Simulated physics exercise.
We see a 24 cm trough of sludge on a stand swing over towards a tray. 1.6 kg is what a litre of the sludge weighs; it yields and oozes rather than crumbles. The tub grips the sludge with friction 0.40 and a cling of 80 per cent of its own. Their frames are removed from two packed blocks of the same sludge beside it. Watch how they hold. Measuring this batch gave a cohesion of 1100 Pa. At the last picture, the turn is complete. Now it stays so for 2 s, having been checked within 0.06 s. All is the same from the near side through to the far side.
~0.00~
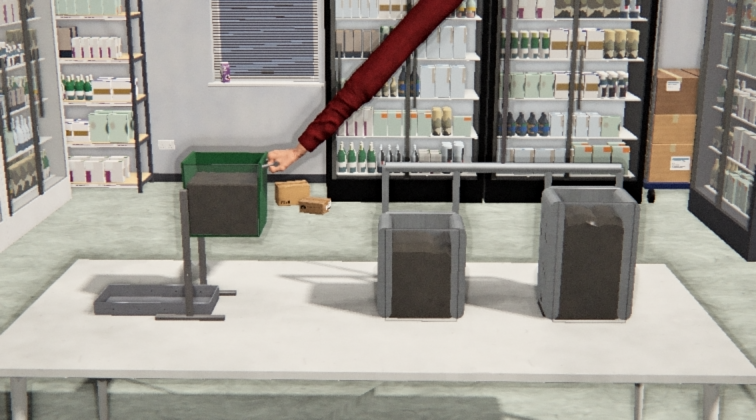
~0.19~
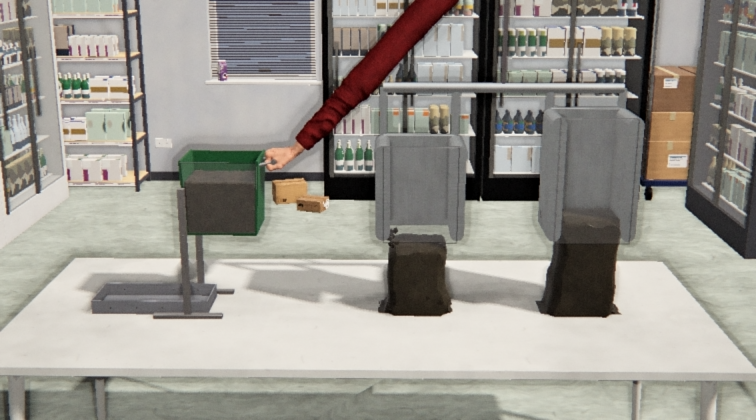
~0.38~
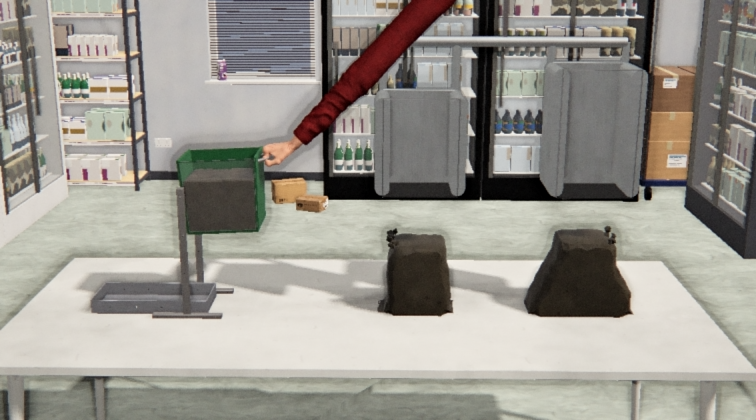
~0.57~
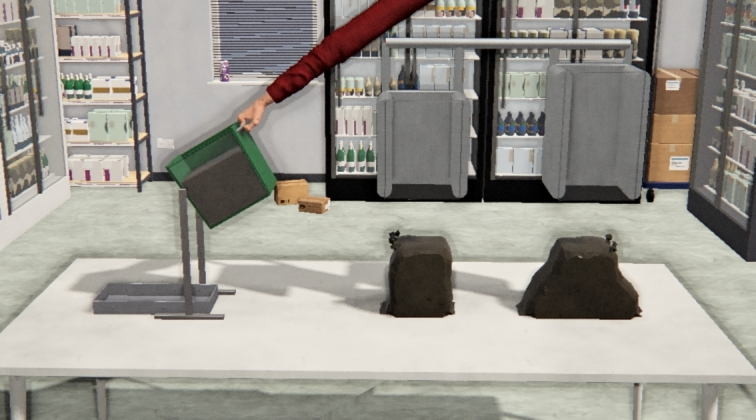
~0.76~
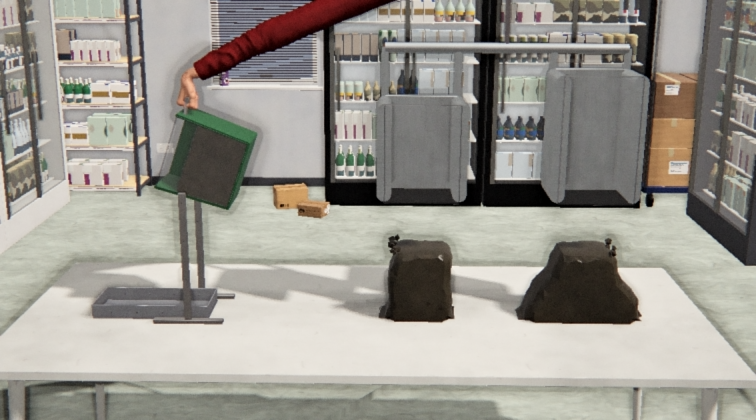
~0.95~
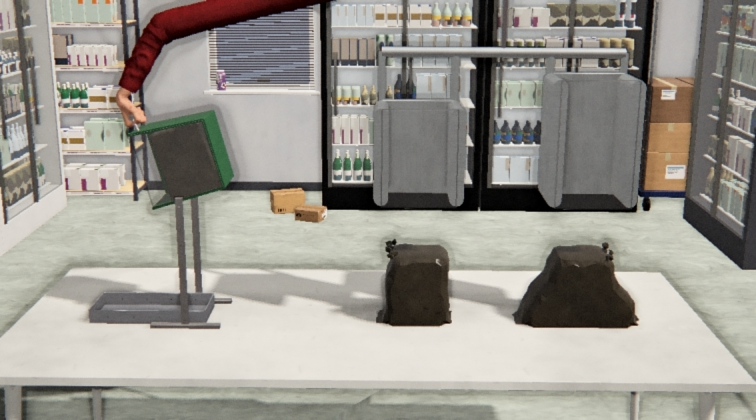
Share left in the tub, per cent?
43 per cent.
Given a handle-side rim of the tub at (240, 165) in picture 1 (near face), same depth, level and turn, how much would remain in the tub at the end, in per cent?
100 %, roughly.
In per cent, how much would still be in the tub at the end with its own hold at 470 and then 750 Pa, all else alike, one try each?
Going in order, it's 20 % and then 0 %.
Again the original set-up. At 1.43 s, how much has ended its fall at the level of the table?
Near 0 per cent has got down by that time.
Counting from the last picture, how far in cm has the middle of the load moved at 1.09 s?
The change is near 5 cm.
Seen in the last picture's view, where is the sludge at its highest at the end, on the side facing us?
On the near face, the top ends up close to (178, 171).
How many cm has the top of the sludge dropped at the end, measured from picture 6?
16 cm.
After 1.09 s, the tub is at 105 degrees and holds 100 %.
After 1.26 s, the tub is at 105 degrees and holds 68 %.
After 1.43 s, the tub is at 105 degrees and holds 44 %.
After 1.60 s, the tub is at 105 degrees and holds 43 %.
After 2.95 s, at the end, the tub is at 105 degrees and holds 43 %.
